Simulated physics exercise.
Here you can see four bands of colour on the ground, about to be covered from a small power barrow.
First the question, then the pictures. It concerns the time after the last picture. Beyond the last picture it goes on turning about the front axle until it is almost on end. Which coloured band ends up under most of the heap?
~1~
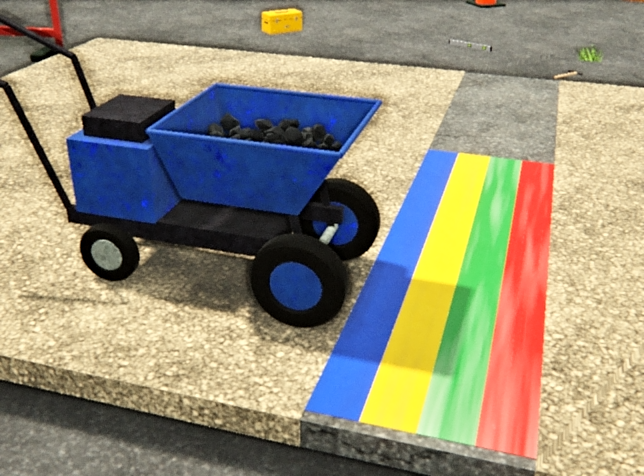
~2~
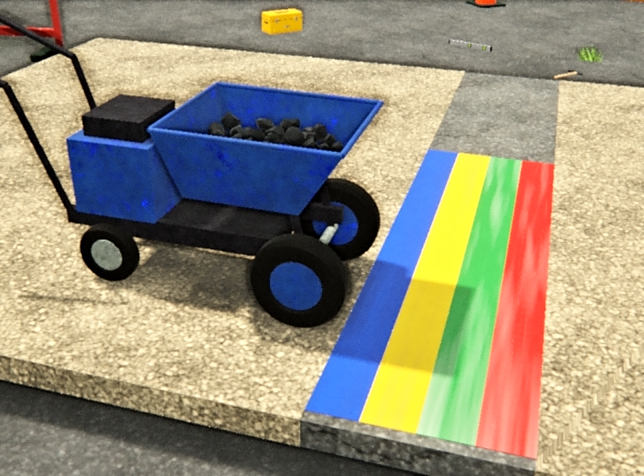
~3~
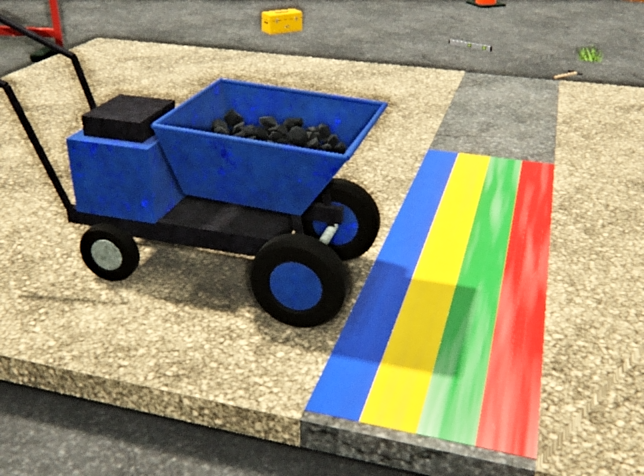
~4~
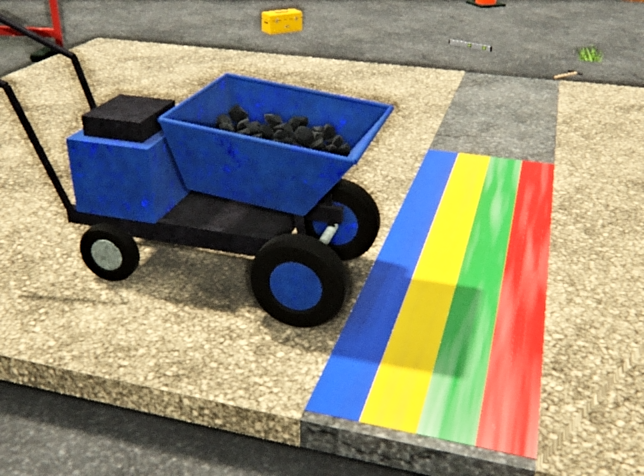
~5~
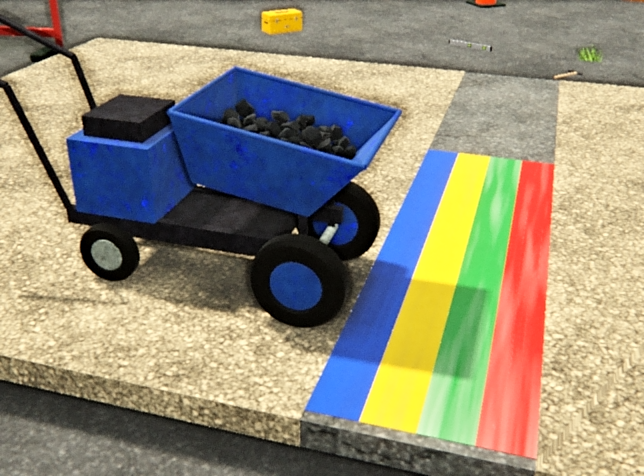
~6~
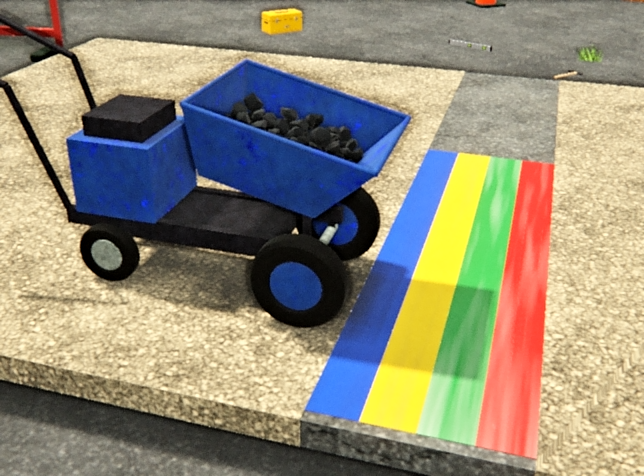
The green one.
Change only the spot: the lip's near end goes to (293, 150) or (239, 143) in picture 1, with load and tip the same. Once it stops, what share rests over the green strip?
First spot: 30 %, second spot: 10 %.
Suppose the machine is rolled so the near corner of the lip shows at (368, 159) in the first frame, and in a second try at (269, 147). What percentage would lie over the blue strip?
I'd expect close to 0 per cent and then close to 20 per cent.
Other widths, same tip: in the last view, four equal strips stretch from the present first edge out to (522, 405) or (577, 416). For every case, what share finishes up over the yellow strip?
Roughly 0 percent first, then roughly 20 percent.
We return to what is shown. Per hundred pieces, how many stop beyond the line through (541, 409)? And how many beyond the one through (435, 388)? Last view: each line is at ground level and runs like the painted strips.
Roughly 10 and 80 %.
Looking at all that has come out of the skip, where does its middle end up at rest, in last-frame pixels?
It settles centred around (488, 312).
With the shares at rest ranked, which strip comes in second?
Rank two: Red.
Just after the last frame, skip tipped well over; every one in the skip.
A moment on, skip tipped steeply; almost all in the skip; just a few over the green strip.
Further on, skip tipped right over; roughly a third in the skip; roughly a quarter over the green strip; roughly a quarter over the red strip; about a tenth off the paint.
When it is over, skip tipped right over; about a tenth in the skip; not one over the blue strip; about a tenth over the yellow strip; roughly half over the green strip; roughly a quarter over the red strip; about a tenth off the paint.
